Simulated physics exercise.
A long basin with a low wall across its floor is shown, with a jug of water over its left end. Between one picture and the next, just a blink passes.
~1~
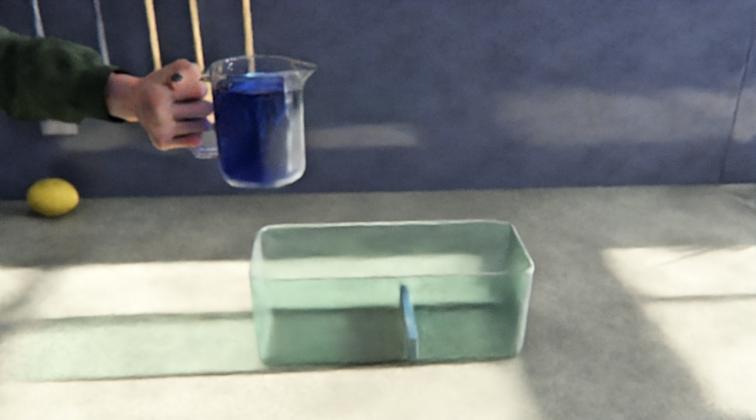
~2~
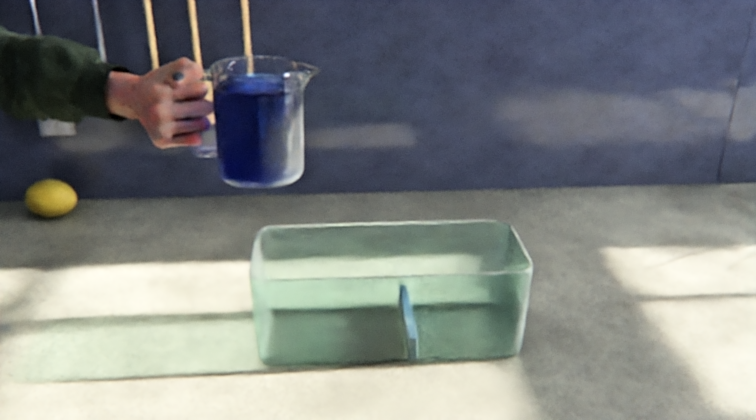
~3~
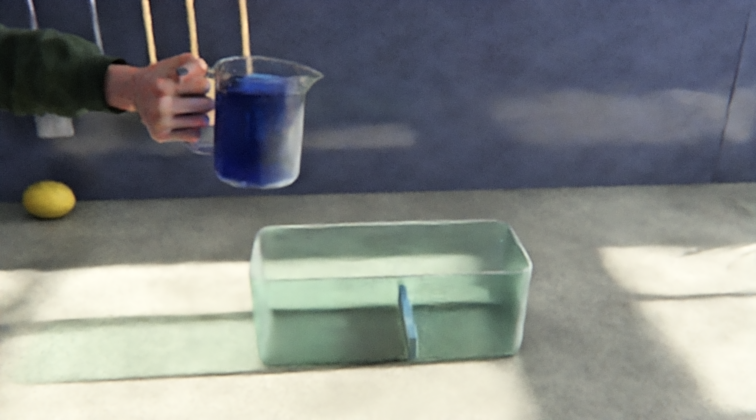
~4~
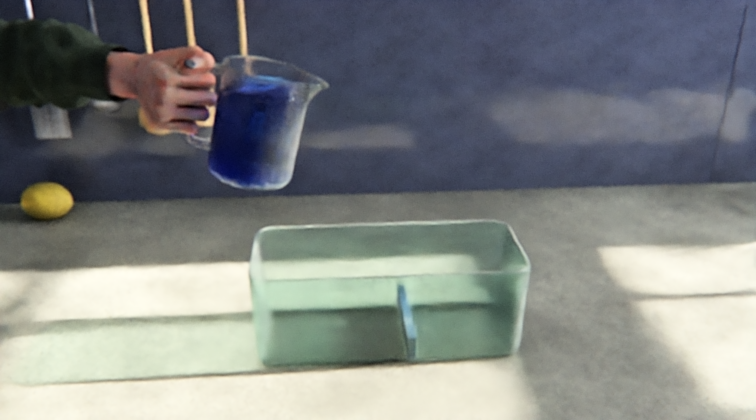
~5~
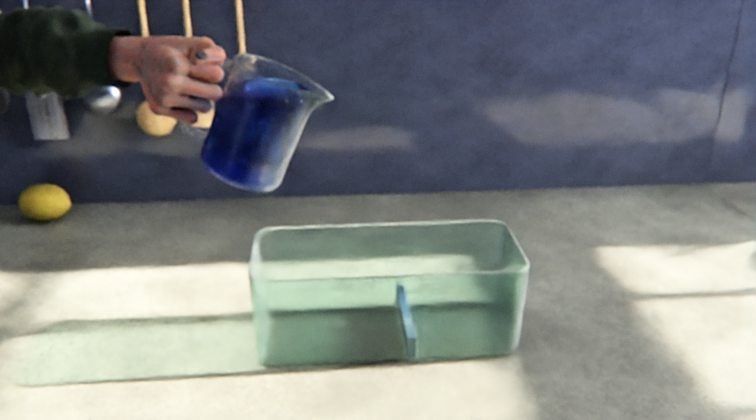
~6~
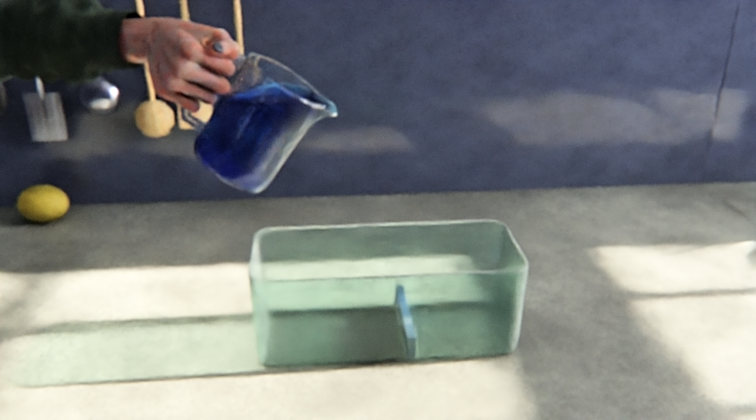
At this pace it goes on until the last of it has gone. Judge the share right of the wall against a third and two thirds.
Short of a third.
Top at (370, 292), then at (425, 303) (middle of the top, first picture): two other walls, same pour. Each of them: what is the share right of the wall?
First try close to 60 percent, second try close to 5 percent.
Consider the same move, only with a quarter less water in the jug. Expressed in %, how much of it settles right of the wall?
Result: Around 10 per cent.
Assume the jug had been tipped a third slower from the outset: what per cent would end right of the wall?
Estimate: Around 15 %.
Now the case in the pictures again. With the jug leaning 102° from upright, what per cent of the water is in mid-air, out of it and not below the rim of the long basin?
About 25 per cent.
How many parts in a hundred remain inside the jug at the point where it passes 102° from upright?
Some 55 in a hundred has yet to spill out.
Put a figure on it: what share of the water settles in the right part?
Around 15 %.
A moment on, the tilt is 102° and 55 per cent is still to pour, 14 is left of the wall and 3 right of it.
Next, the tilt is 118° and 9 per cent is still to pour, 69 is left of the wall and 5 right of it.
Then the tilt is 118° and 0 per cent is still to pour, 80 is left of the wall and 10 right of it.
Later the tilt is 118° and 0 per cent is still to pour, 79 is left of the wall and 13 right of it.
Finally, 78 per cent lies left of the wall, 14 right of it and 8 outside.
